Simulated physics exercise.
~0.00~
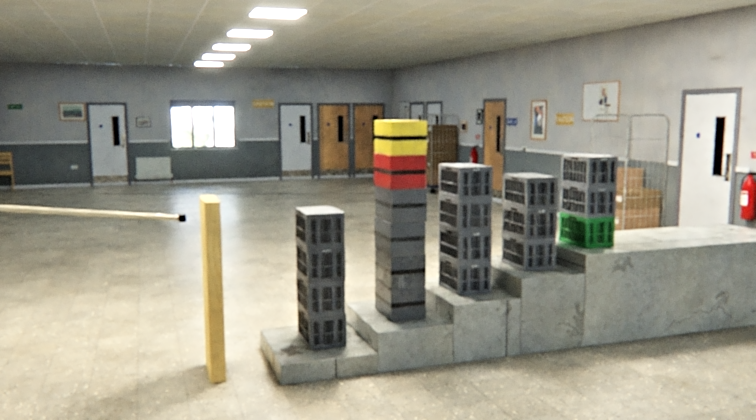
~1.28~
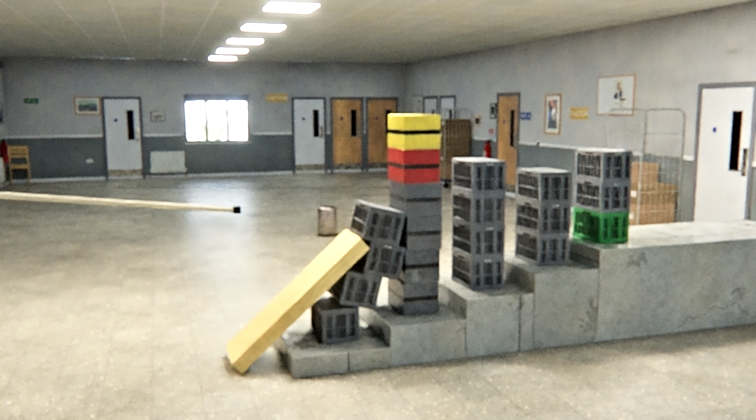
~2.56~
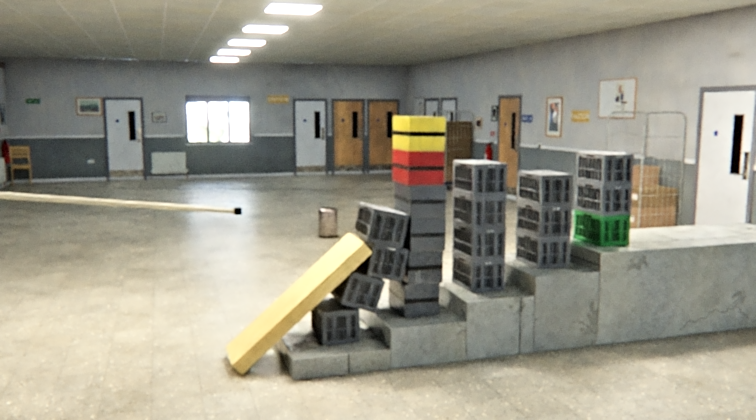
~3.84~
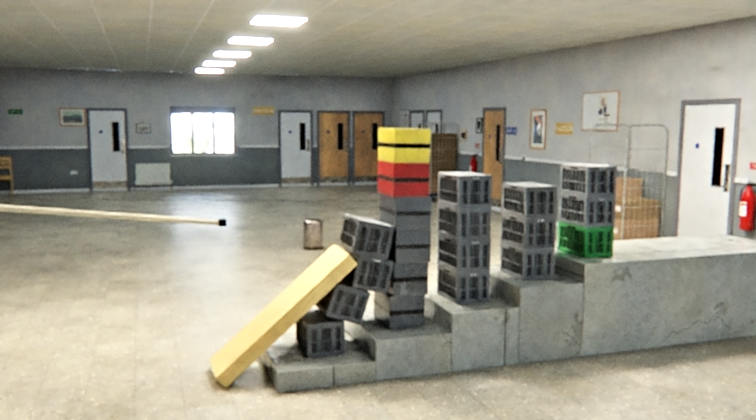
At first, a pale wooden board stands upright before a row of crate stacks on rising concrete steps, with a thin pole pointing toward it from the left. The pole moves right and the board tips over toward the nearest dark stack. The board comes to lean against that stack, whose upper crates shift and tilt against the taller one topped with red and yellow. The pole stays still while the leaning crates settle slightly. In the end, the board rests at a slant, the red and yellow crates remain high up, and the farther stacks still stand, green crate included.
